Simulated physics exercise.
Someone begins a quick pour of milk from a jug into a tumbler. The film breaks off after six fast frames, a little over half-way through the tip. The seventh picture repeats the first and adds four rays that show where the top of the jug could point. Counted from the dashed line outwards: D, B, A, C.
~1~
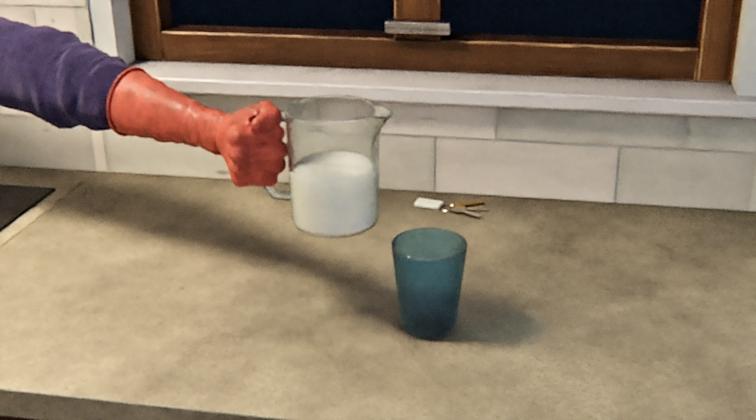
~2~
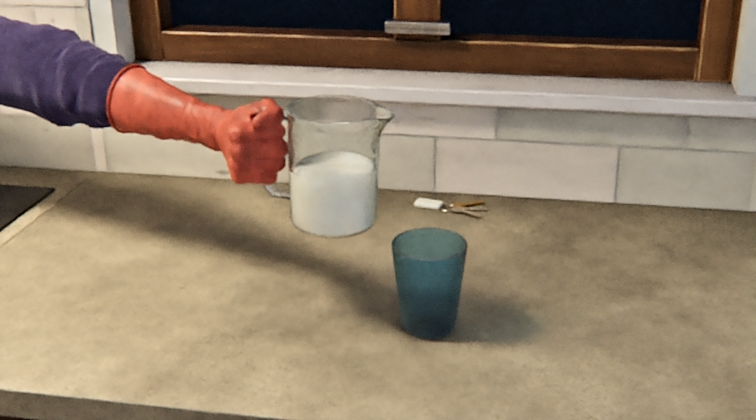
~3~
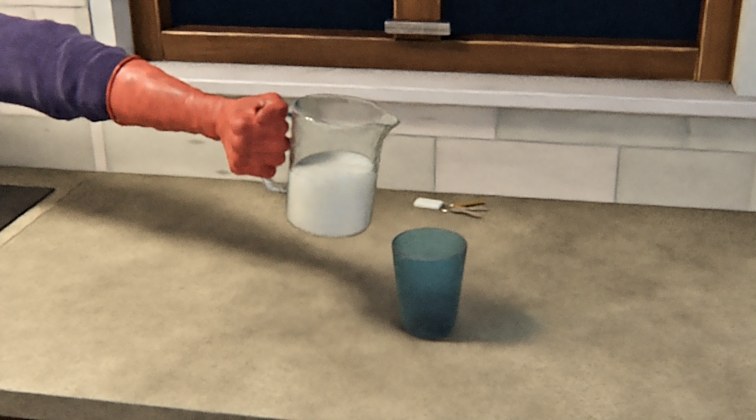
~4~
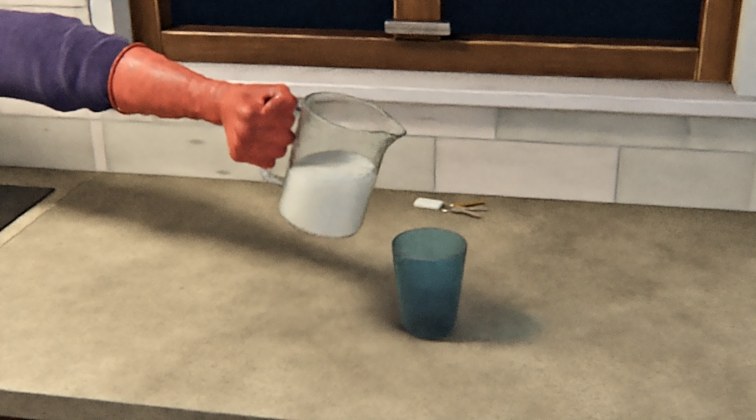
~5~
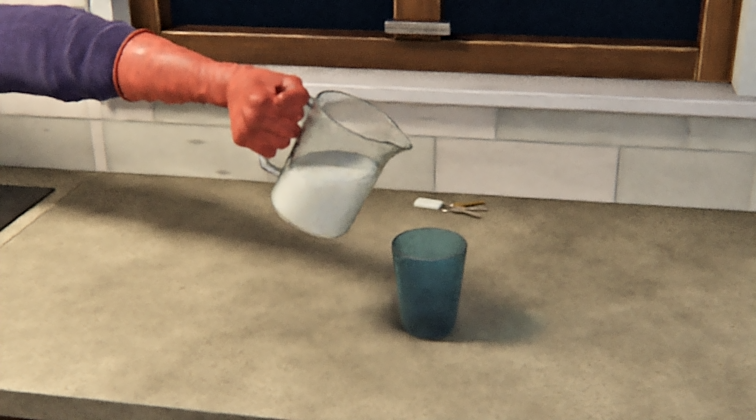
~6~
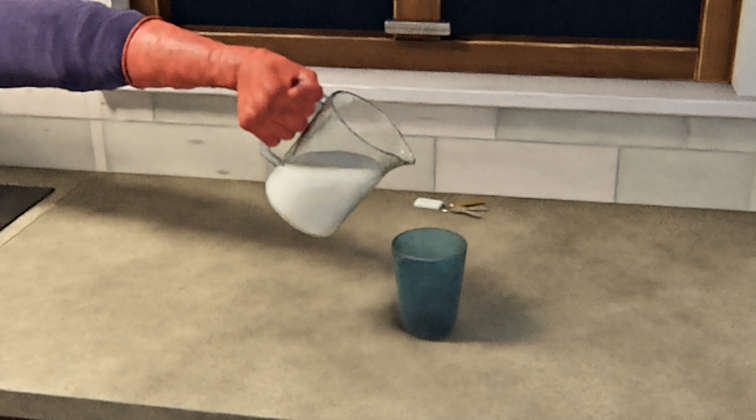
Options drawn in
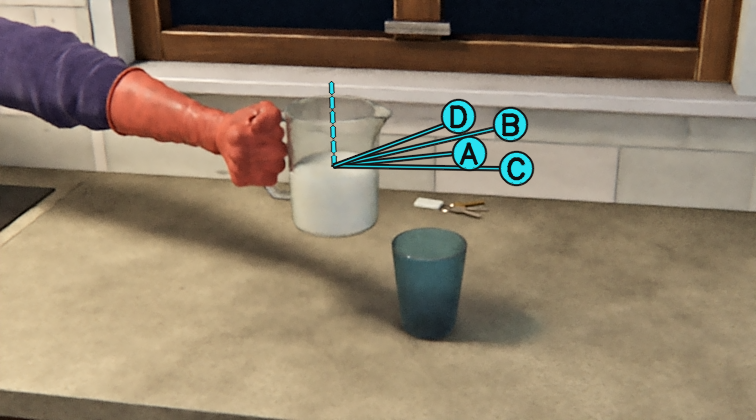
On a kitchen counter beneath a window, a red-gloved hand held a clear jug of milk upright near a blue tumbler, then steadily tilted it to the right, with the milk still inside.
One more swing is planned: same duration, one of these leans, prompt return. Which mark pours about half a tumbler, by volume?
B.
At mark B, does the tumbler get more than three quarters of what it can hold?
No.
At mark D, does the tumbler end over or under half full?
Under half.
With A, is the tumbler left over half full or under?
Over half.
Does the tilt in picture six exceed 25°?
Yes.
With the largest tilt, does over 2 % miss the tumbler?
Yes.
On the marked copy, A at (451, 153); B at (494, 128); C at (499, 168); D at (443, 125).
For mark A, the tumbler ends with about 70 % of what it can hold; 3 % of the milk is spilt.
For mark B, the tumbler ends with about 52 % of what it can hold.
For mark C, the tumbler ends with about 81 % of what it can hold; 9 % of the milk is spilt.
For mark D, the tumbler ends with about 32 % of what it can hold.
